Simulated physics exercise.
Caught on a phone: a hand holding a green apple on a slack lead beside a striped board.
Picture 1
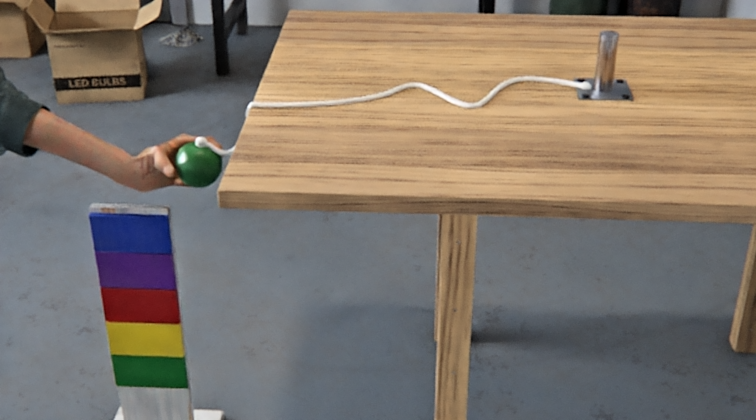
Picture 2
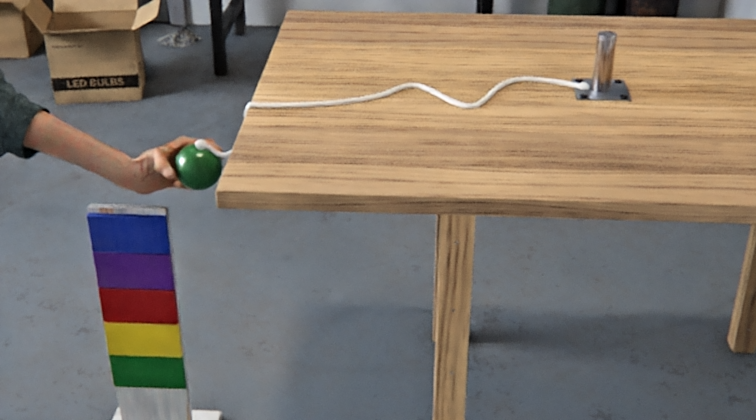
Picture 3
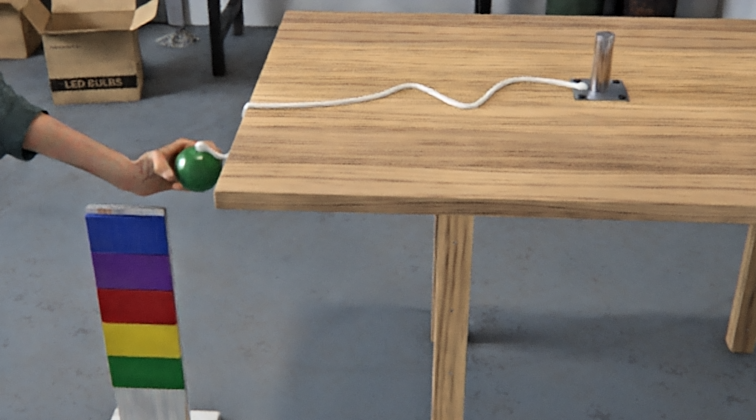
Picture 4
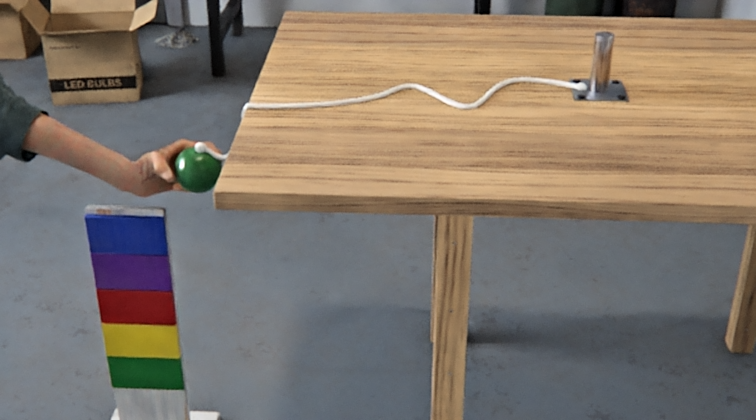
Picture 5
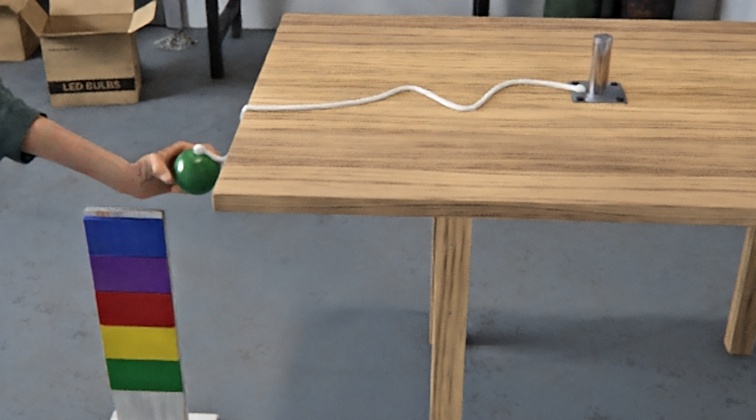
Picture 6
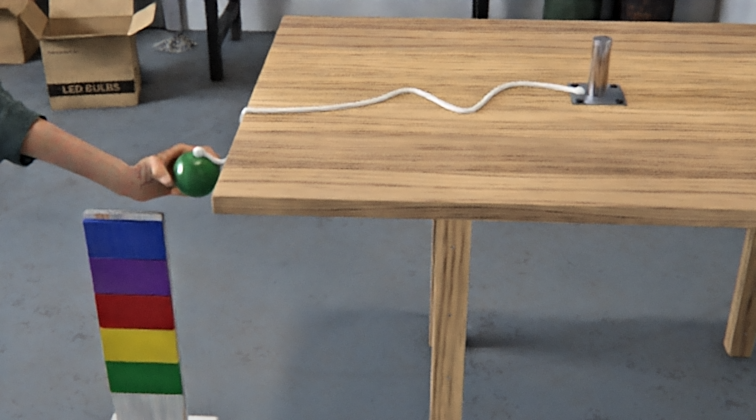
Workshop with a wooden table, a hand at left holding a green ball on a slack white cord beside a striped board, barely moving.
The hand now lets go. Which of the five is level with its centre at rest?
Its middle rests at the purple band.
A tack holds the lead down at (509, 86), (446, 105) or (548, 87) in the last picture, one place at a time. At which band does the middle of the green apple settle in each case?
In that order: Purple; blue; purple.
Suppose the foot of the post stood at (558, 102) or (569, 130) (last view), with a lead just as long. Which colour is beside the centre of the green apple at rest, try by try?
Taking them in turn: Red; red.
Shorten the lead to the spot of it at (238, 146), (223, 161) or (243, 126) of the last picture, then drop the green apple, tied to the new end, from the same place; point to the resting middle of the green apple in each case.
Try by try, around (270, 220), (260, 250) and (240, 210).
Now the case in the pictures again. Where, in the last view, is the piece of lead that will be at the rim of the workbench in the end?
At (317, 110), roughly.
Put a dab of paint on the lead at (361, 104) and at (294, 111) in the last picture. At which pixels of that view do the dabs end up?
About (289, 102), and the other about (248, 131).
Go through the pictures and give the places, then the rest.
Green apple (199, 165); blue (130, 235); purple (135, 271); red (140, 307); yellow (145, 341); green (149, 373), in the first frame.
Green apple (199, 167); lead through (546, 81) (487, 98) (420, 87) (344, 102) (253, 108), in the second frame.
Green apple (198, 169), in the third frame.
Green apple (198, 170); lead through (544, 82) (484, 99) (418, 87) (342, 103) (251, 109), in the fourth frame.
Green apple (197, 172), in the fifth frame.
Green apple (196, 174); lead through (542, 86) (482, 103) (416, 92) (340, 107) (249, 113), in the sixth frame.
Soon after, apple near (231, 265); level with purple.
After that, apple near (269, 265); level with purple.
And then, apple near (268, 269); level with purple.
In the end, apple near (250, 272); level with purple. The purple one.
